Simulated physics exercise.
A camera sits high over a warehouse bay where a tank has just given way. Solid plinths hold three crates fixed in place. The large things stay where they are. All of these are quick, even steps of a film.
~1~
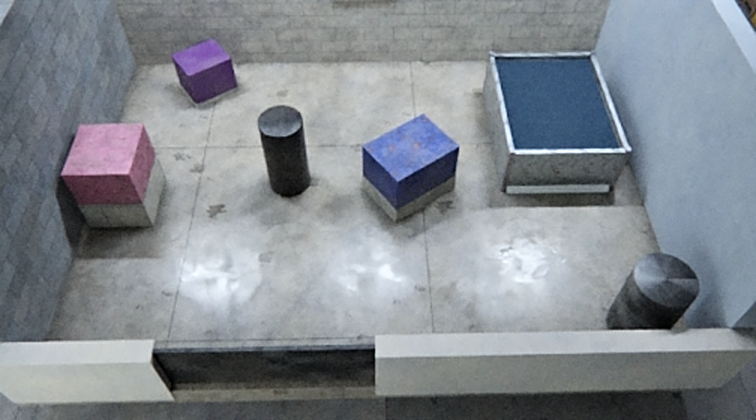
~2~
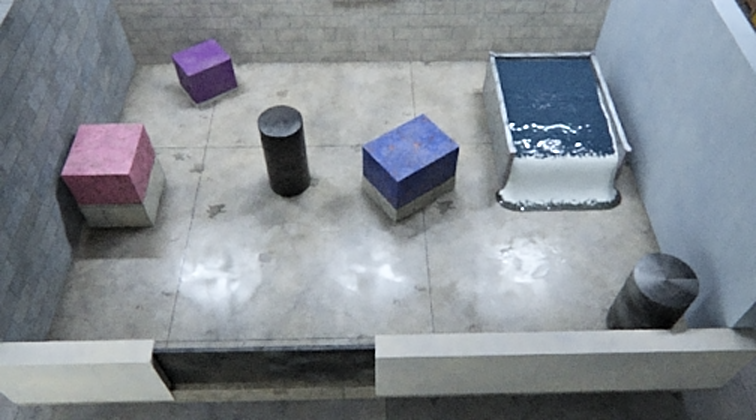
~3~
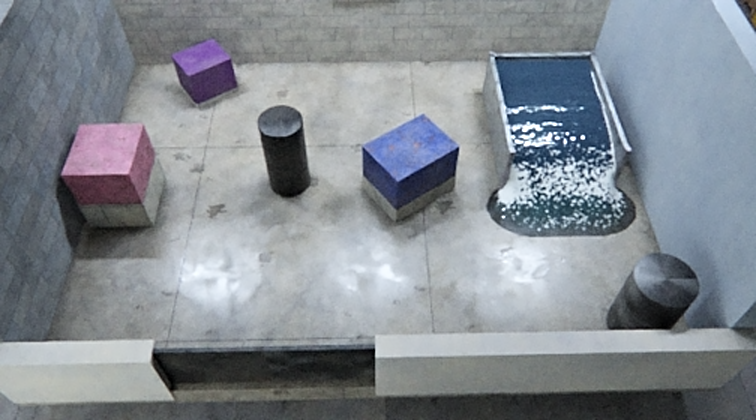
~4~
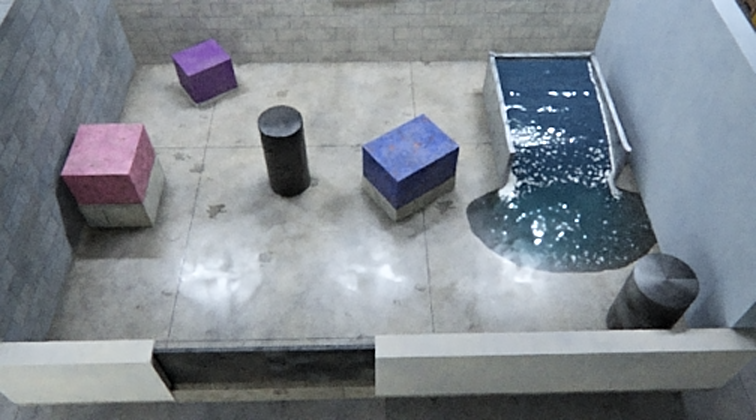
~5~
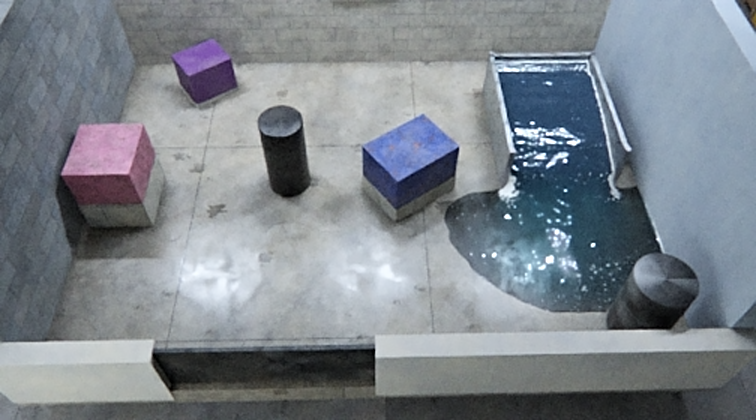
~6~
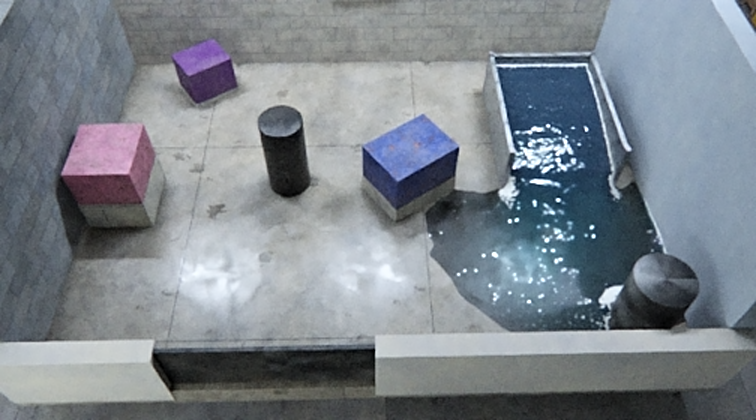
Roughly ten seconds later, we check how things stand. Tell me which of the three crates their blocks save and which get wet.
Here is how it ends: The blue crate is spared; the purple crate gets wet; the pink crate is spared.
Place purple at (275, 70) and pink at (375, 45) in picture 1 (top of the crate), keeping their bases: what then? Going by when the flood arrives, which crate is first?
My guess is the blue-painted one.
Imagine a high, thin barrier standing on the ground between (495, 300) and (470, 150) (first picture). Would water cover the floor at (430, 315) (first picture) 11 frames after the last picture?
There: Flooded.
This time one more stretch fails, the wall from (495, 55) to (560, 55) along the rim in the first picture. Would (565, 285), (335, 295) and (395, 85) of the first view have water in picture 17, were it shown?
Read off point by point, the answer is not soaked, not soaked, soaking.
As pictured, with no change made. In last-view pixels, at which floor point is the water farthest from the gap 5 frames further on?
The front tops out at about (400, 365).
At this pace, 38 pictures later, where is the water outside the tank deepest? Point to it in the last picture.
About at (37, 372).
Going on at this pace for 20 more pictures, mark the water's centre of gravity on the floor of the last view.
The water's centre sits above (476, 255).
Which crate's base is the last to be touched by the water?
That is the crate marked purple.
A moment on, water covers 20 % of the floor; the blue crate water round its plinth, the purple crate not reached, the pink crate not reached.
Next, water covers 25 % of the floor; the blue crate water round its plinth, the purple crate not reached, the pink crate not reached.
Then, water covers 50 % of the floor; the blue crate water round its plinth, the purple crate not reached, the pink crate water round its plinth.
Later, water covers 70 % of the floor; the blue crate water round its plinth, the purple crate water round its plinth, the pink crate water round its plinth.
In the end, water covers 95 % of the floor; the blue crate stayed above the water, the purple crate was topped, the pink crate stayed above the water.
